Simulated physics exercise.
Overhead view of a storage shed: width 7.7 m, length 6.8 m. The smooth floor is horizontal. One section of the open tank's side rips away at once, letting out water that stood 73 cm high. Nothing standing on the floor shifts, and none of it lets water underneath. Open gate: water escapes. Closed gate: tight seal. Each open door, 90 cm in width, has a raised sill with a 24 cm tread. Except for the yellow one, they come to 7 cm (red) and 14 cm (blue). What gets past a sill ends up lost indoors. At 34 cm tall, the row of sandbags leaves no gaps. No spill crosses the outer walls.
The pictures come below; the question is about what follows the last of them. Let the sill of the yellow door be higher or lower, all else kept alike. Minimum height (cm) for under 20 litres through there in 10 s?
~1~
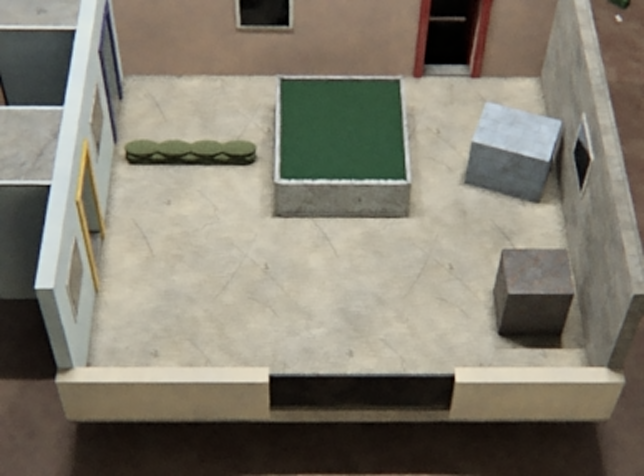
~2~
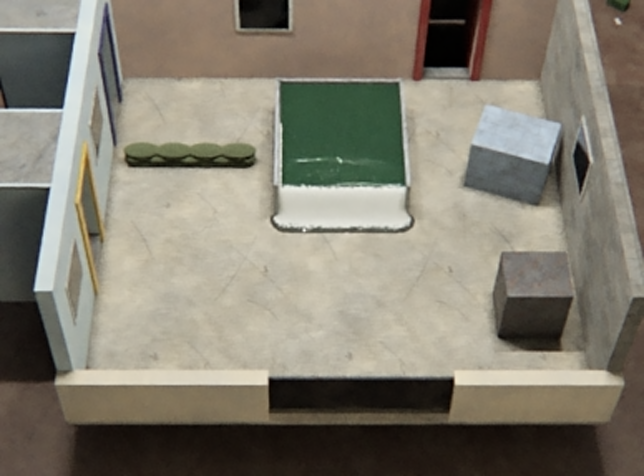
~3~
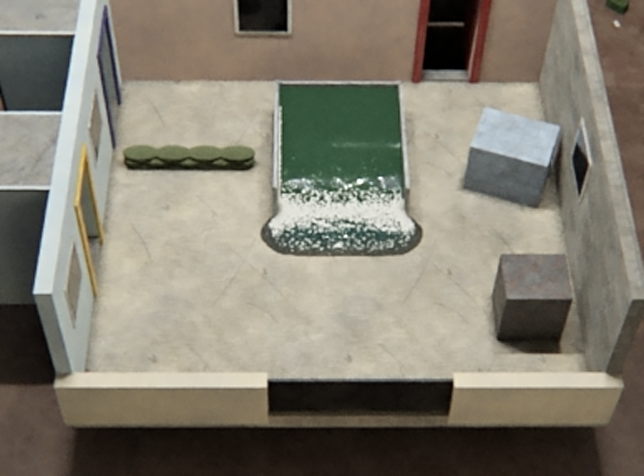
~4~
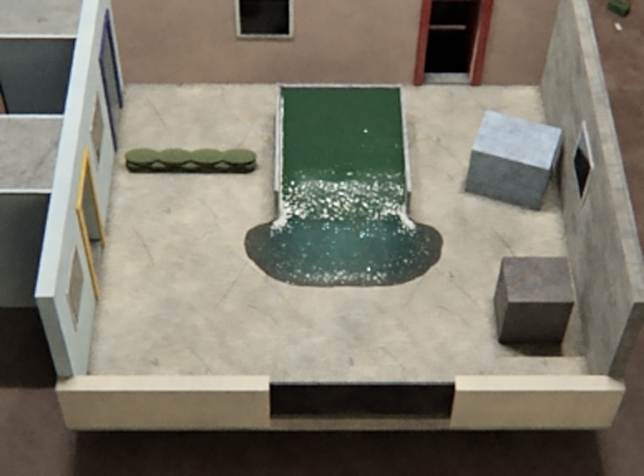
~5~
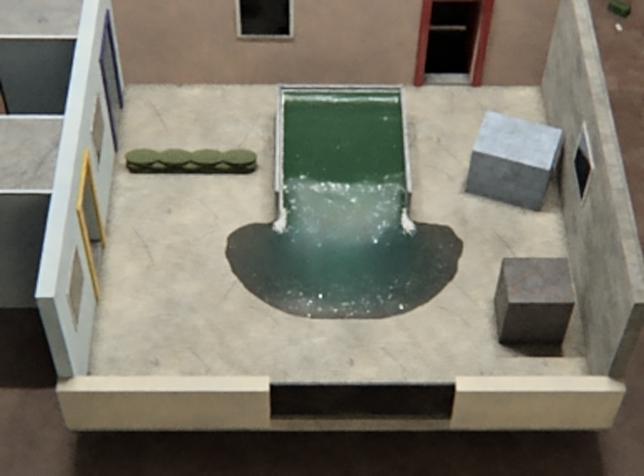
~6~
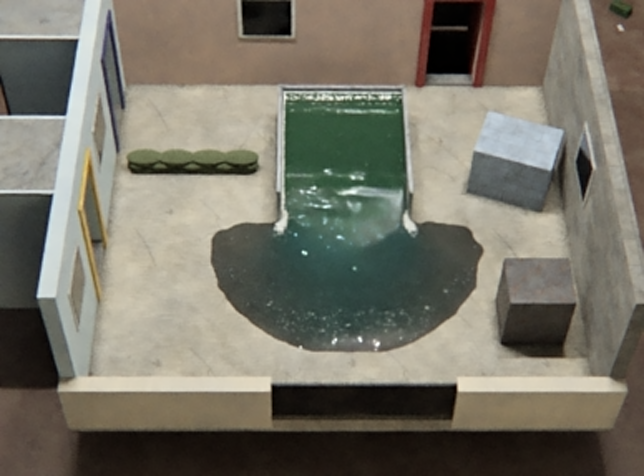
Roughly 7 cm.
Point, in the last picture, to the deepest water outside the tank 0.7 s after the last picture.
About (350, 406).
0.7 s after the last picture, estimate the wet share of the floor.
Some 35 in a hundred.
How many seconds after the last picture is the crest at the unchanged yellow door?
Roughly at 9.5 s.
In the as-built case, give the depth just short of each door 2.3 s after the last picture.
In cm - red: 0, blue: 0, yellow: 1.
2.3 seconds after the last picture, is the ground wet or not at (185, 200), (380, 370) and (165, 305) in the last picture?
Point 1: Bone dry; point 2: Awash; point 3: Awash.
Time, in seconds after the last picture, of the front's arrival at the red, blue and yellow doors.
Arrival times - red 5.5 s, blue 4.0 s, yellow 2.4 s.
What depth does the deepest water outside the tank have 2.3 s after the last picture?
Up to some 42 centimetres, I'd say.
Then, 0.7 s after the last picture water covers 35 % of the floor, deepest (38 cm) near (350, 406); it has not reached the yellow door.
Then, 2.3 s after the last picture water covers 45 % of the floor, deepest (42 cm) near (98, 406); it has not reached the yellow door.
Then, 9.3 s after the last picture water covers 95 % of the floor, deepest (15 cm) near (105, 253); 12 cm at the yellow door, 0 litres in over its 21 cm sill.
At the yellow door as built, the water peaked near 12 cm, 9.3 s after the last picture.
With a sill of 6 cm, 29 litres would have come in within the 10 s; with 8.5 cm, 8 litres. So under 20 litres takes about 7 cm.
